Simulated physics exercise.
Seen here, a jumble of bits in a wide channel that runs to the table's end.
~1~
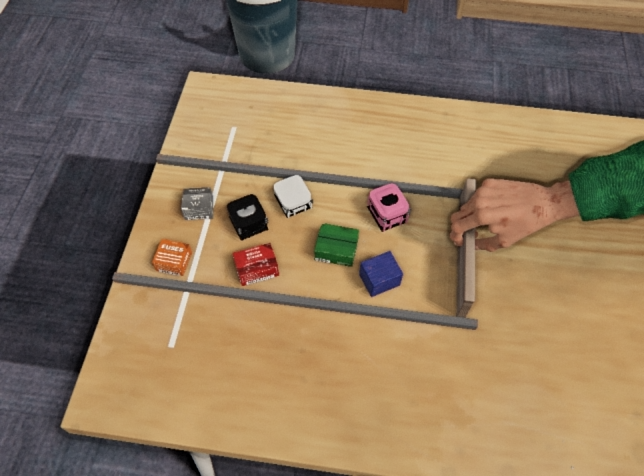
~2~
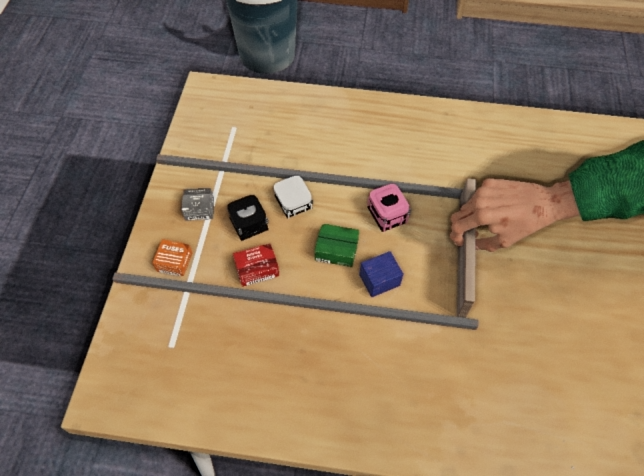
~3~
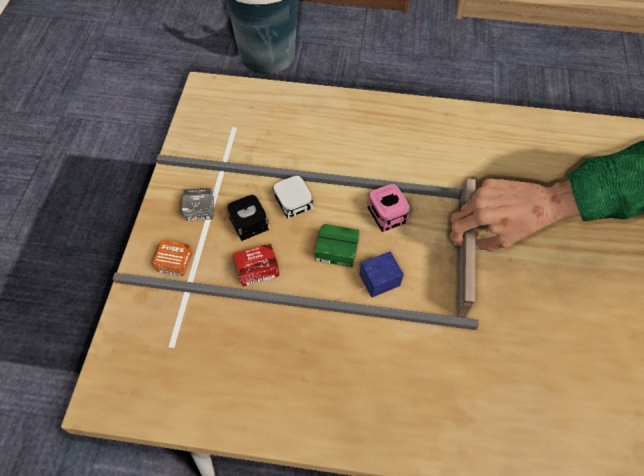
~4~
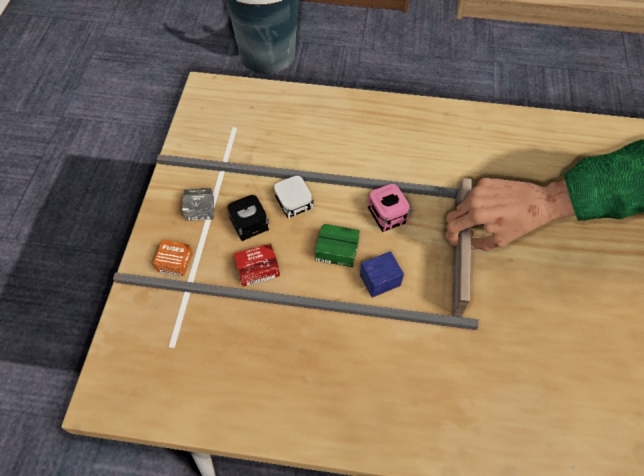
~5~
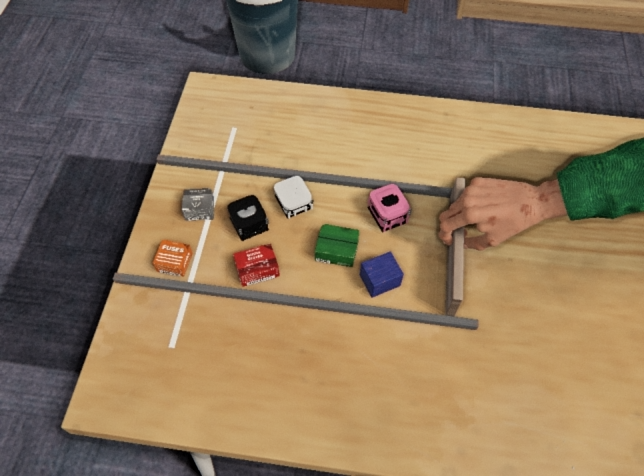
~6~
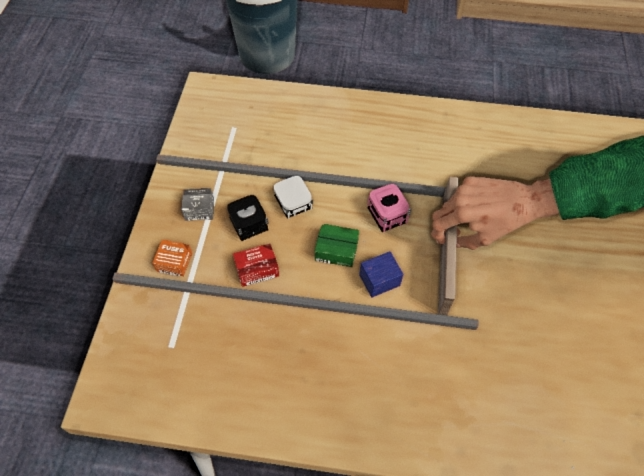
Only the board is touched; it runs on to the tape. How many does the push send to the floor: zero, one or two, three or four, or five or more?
The number that fall off is one or two.
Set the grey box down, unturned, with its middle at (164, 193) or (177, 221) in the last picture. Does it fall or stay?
Place by place, it is lost; tumbles off.
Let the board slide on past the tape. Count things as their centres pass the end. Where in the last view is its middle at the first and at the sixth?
Its middle is around (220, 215) and later (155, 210).
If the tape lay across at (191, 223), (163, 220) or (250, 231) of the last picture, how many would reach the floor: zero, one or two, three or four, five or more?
Taking them in turn, just one or two; 5 or more; not one.
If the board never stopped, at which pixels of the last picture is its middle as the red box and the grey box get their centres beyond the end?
Its middle is around (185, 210) and around (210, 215).
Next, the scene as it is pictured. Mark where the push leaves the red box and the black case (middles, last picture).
The red box stops around (143, 257); the black case around (154, 201).
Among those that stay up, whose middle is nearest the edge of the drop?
Foremost is the black case.
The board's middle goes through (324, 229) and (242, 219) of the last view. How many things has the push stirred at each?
The counts are 4 and 8.
A little later, none off yet; orange box at rest near (173, 258); grey box at rest near (198, 204); black case at rest near (248, 218).
Next, none off yet; orange box at rest near (173, 258); grey box at rest near (198, 204); black case moving near (244, 218).
Later still, none off yet; orange box shifted about its own width near (141, 258); grey box shifted about its own width near (164, 190); black case shifted well along near (181, 209).
When it is over, the number that fall off is one or two; down, grey box and orange box.
